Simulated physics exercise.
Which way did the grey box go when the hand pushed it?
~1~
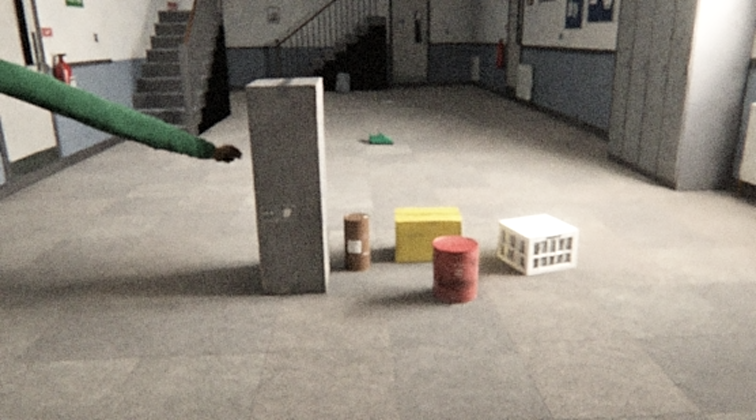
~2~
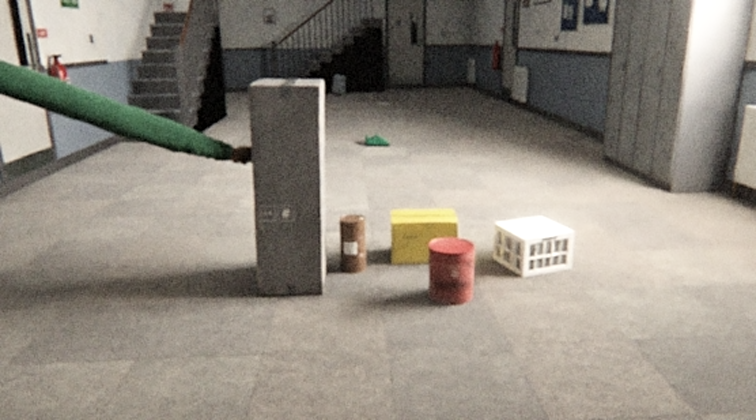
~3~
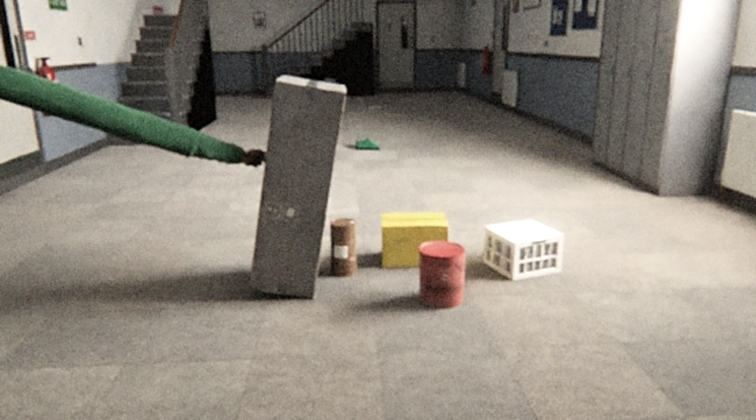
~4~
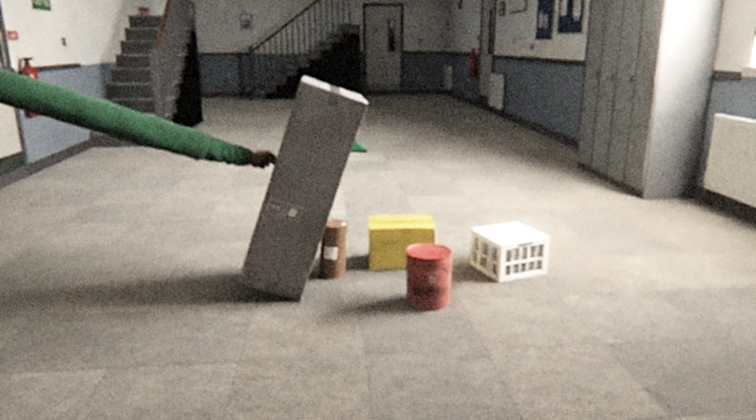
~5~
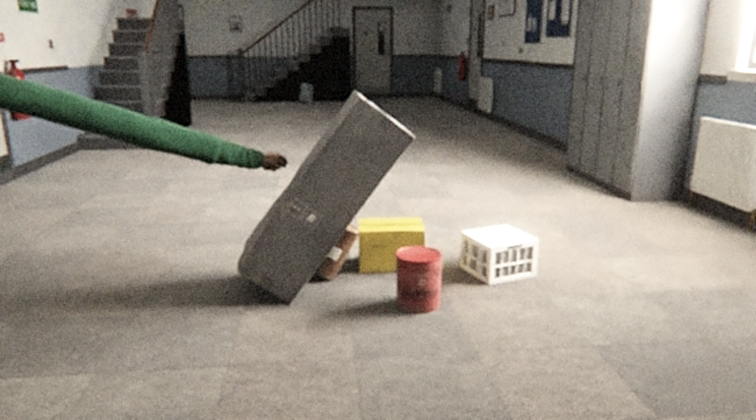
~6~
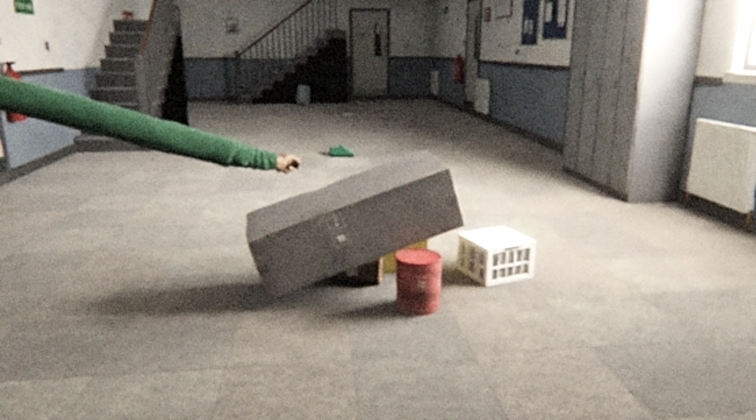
The grey box tipped over toward the right, away from the hand.
